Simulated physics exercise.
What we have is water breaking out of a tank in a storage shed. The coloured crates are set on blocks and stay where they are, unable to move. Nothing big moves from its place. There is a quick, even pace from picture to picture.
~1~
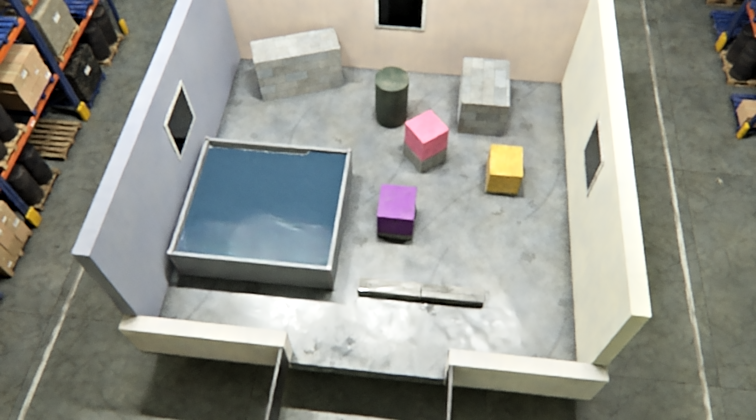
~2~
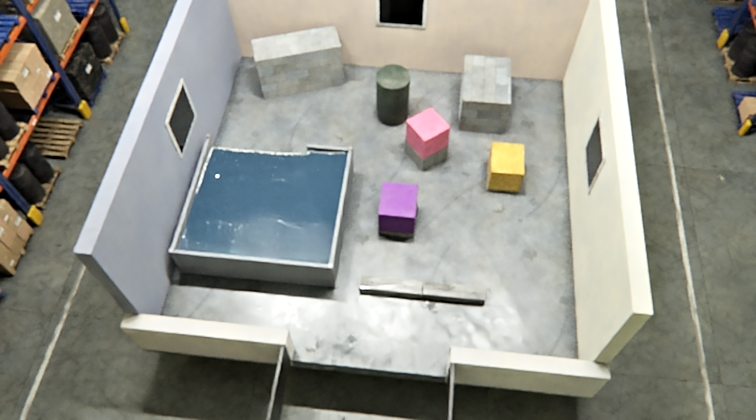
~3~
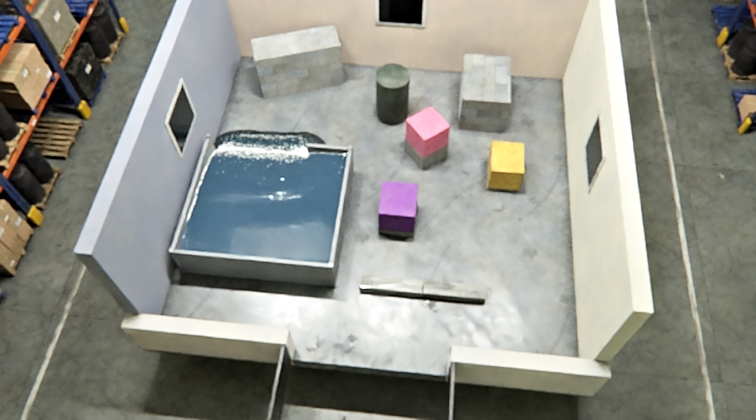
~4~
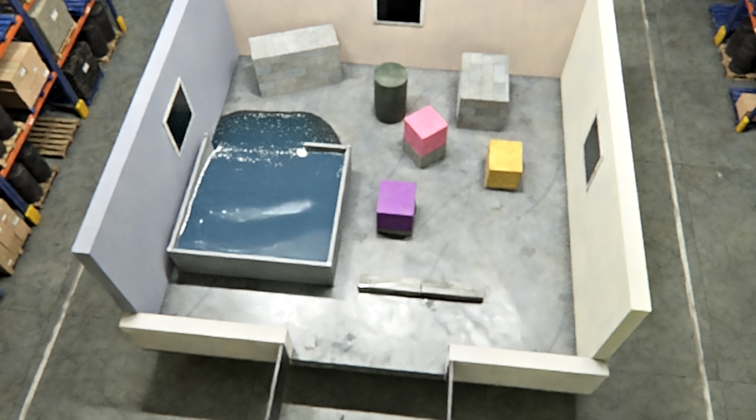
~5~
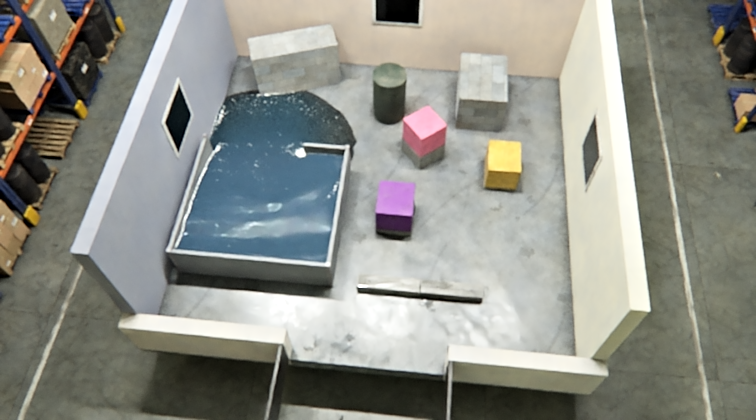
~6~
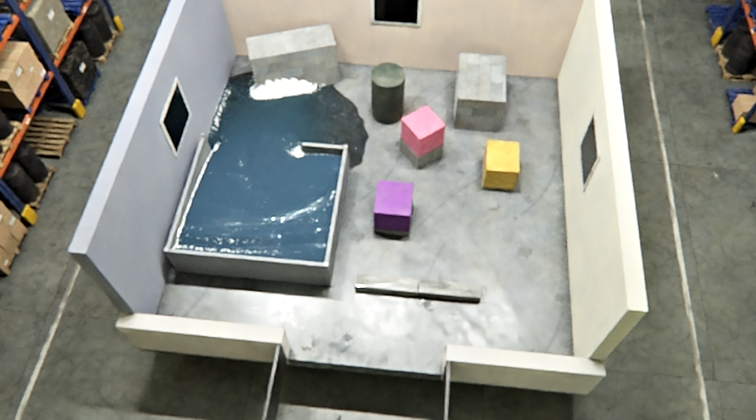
We see a tank of dark blue water in a walled room with blocks and a cylinder; its far side opens, and water pours out, spreading across the grey floor to splash against a pale block near the back wall.
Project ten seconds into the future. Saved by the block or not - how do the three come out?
In order: The pink crate will come out dry; the purple crate will come out wet; the yellow crate will come out wet.
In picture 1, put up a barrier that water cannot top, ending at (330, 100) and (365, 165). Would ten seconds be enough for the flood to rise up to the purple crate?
Looking at it, the purple one is left alone in the end.
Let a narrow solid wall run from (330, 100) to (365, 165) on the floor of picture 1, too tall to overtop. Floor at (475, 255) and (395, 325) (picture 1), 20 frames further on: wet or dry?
Untouched, untouched.
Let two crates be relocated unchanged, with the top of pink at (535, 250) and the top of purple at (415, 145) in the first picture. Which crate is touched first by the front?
It's the one in purple.
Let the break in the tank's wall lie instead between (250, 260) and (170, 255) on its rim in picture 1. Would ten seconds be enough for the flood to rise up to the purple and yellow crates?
Note - purple remains untouched, yellow goes wet.
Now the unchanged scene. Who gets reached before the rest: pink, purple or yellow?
It's the one in pink here.
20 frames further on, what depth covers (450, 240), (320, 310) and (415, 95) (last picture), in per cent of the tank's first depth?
The depth comes out near 0, 0 and 8 per cent.
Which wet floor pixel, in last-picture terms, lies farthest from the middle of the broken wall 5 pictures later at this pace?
About (393, 69).
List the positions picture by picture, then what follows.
The water tank at (265, 202) is whole and still, in the first picture.
The front is at a hidden place, out from the gap on the water tank's far side, in the second picture.
Water pours out on the water tank's far side and has run to (321, 145), in the third picture.
Water pours out on the water tank's far side and has run to (330, 132), in the fourth picture.
The front is at (307, 95), out from the gap on the water tank's far side, in the fifth picture.
The front is at (250, 75), out from the gap on the water tank's far side, in the sixth picture.
A moment on, water covers 20 % of the floor; the pink crate not reached, the purple crate not reached, the yellow crate not reached.
Next, water covers 30 % of the floor; the pink crate water round its plinth, the purple crate not reached, the yellow crate not reached.
Then, water covers 45 % of the floor; the pink crate water round its plinth, the purple crate water round its plinth, the yellow crate not reached.
Later, water covers 85 % of the floor; the pink crate water round its plinth, the purple crate water round its plinth, the yellow crate water round its plinth.
In the end, water covers 95 % of the floor; the pink crate stayed above the water, the purple crate was topped, the yellow crate was topped.
